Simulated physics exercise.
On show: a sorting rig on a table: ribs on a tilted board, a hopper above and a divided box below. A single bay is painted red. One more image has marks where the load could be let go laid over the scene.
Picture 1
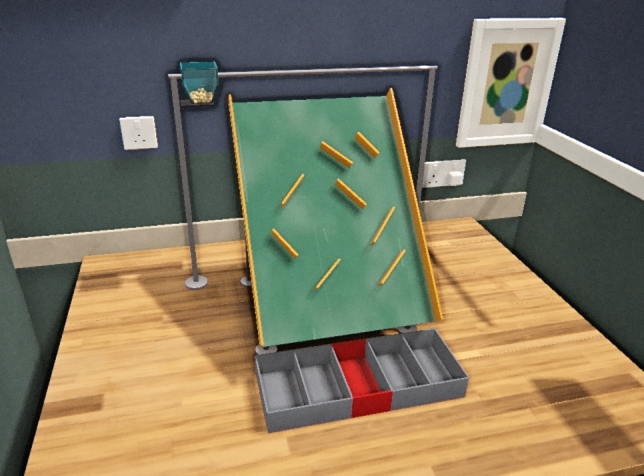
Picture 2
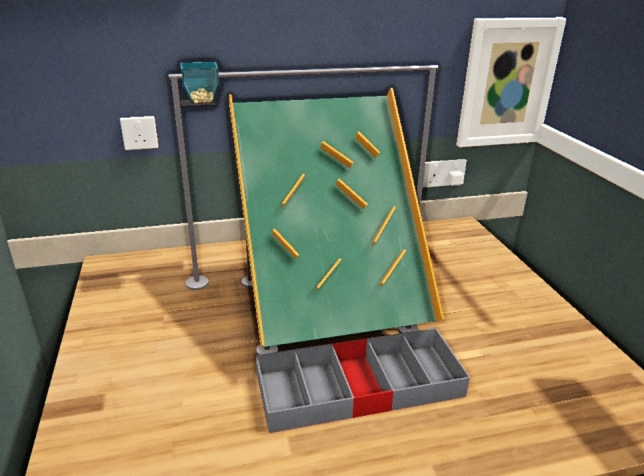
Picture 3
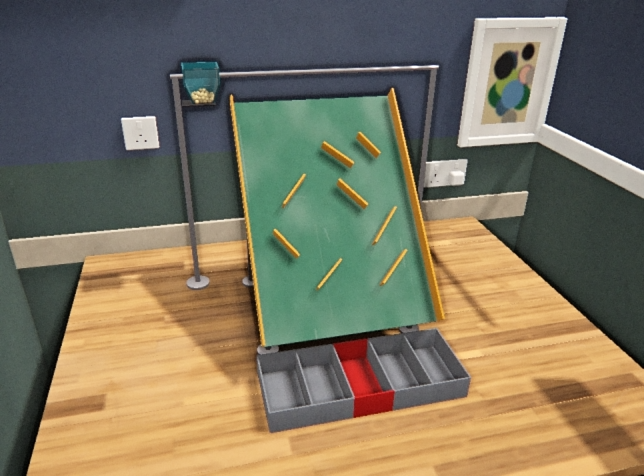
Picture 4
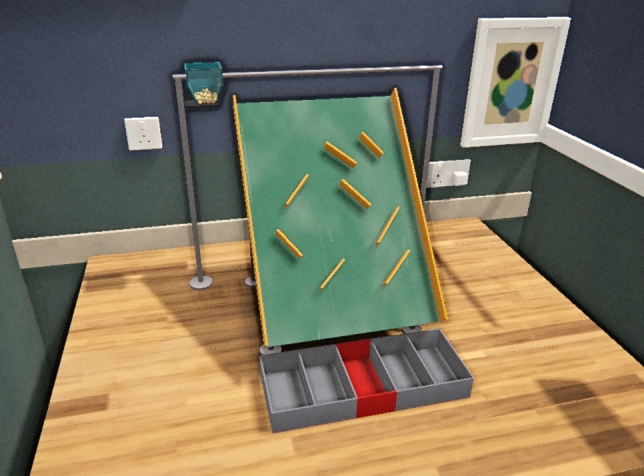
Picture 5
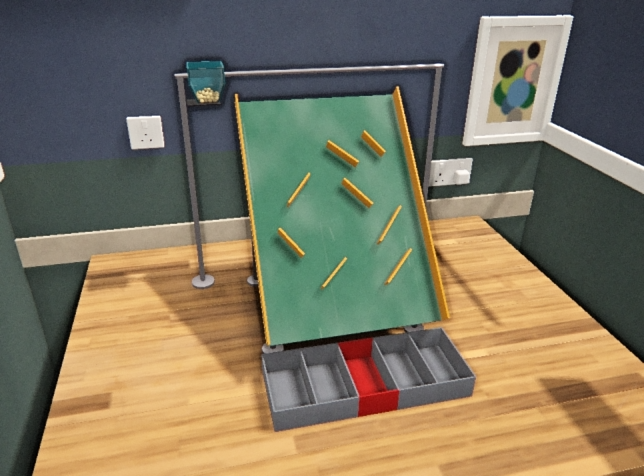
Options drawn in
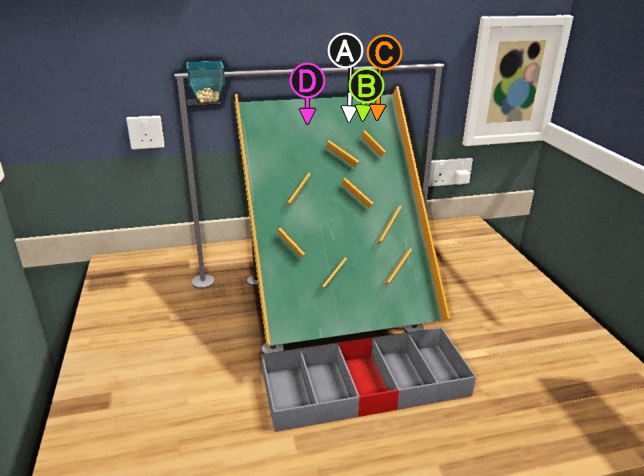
Camera drifting very slightly around a still tabletop rig, with a small hopper above a ribbed green board and a divided box.
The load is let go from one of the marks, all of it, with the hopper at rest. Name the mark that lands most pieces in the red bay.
The best mark is A.
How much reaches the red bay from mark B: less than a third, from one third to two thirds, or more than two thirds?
Mark B gives less than a third.
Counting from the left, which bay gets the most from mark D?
The first.
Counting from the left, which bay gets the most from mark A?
The third from the left.
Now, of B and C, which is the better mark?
Mark B.
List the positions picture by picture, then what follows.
In the first frame, hopper near (201, 94), soya beans, door shut.
In the second frame, ribs (323, 142) to (353, 163), (358, 132) to (379, 153), (283, 203) to (304, 174).
In the third frame, ribs (339, 179) to (368, 205), (275, 229) to (299, 255), (376, 242) to (396, 207).
In the fourth frame, ribs (321, 288) to (344, 259), (387, 283) to (409, 250).
In the fifth frame, red bay near (379, 402), number 3 of 5 from the left.
On the marked copy, mark A meets the board at (349, 116); mark B meets the board at (362, 115); mark C meets the board at (377, 114); mark D meets the board at (307, 118).
If A is chosen, close to two thirds in the red bay, close to a third in other bays, only a few outside the box.
If B is chosen, close to a quarter in the red bay, close to two thirds in other bays, only a few outside the box.
If C is chosen, only a few in the red bay, all but a few in other bays, only a few outside the box.
If D is chosen, a small share in the red bay, the bulk in other bays, only a few outside the box.
